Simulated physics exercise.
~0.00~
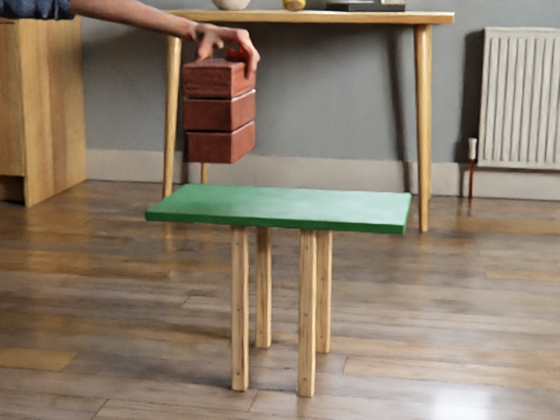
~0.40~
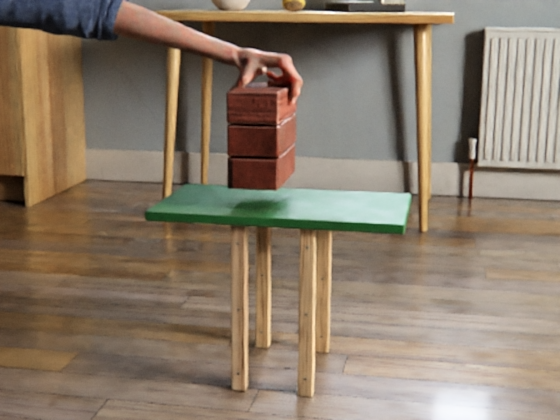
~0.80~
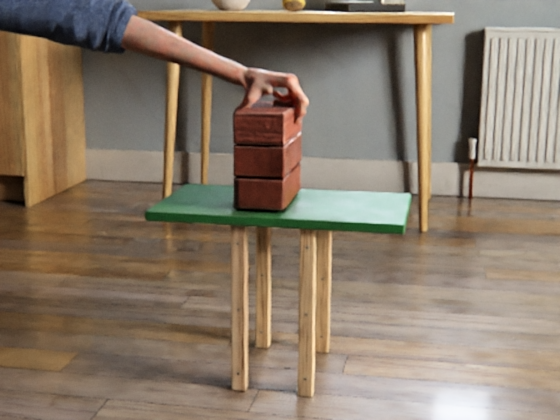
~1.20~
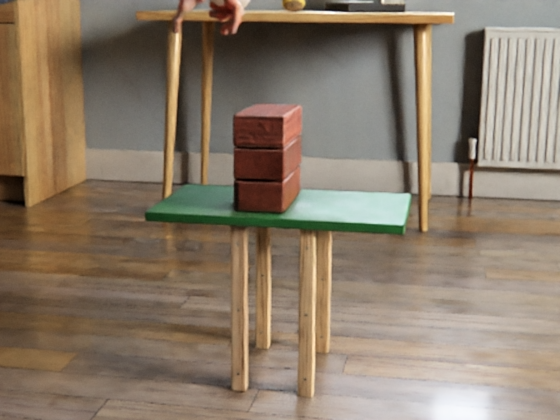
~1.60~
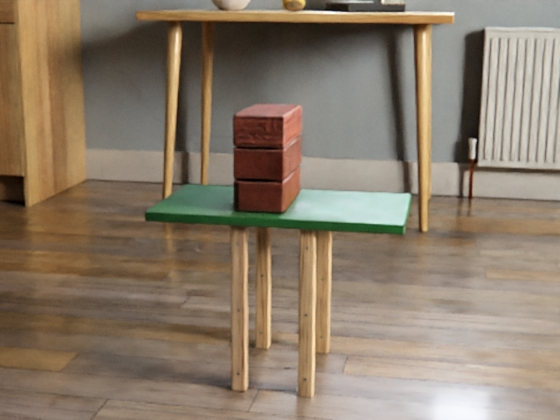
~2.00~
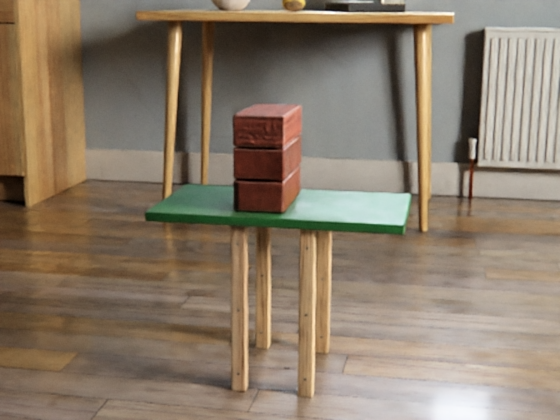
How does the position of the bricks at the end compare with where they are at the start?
At the start the bricks are held in the air above the left part of the green table. At the end they are farther right and lower, resting on the green top near its middle.
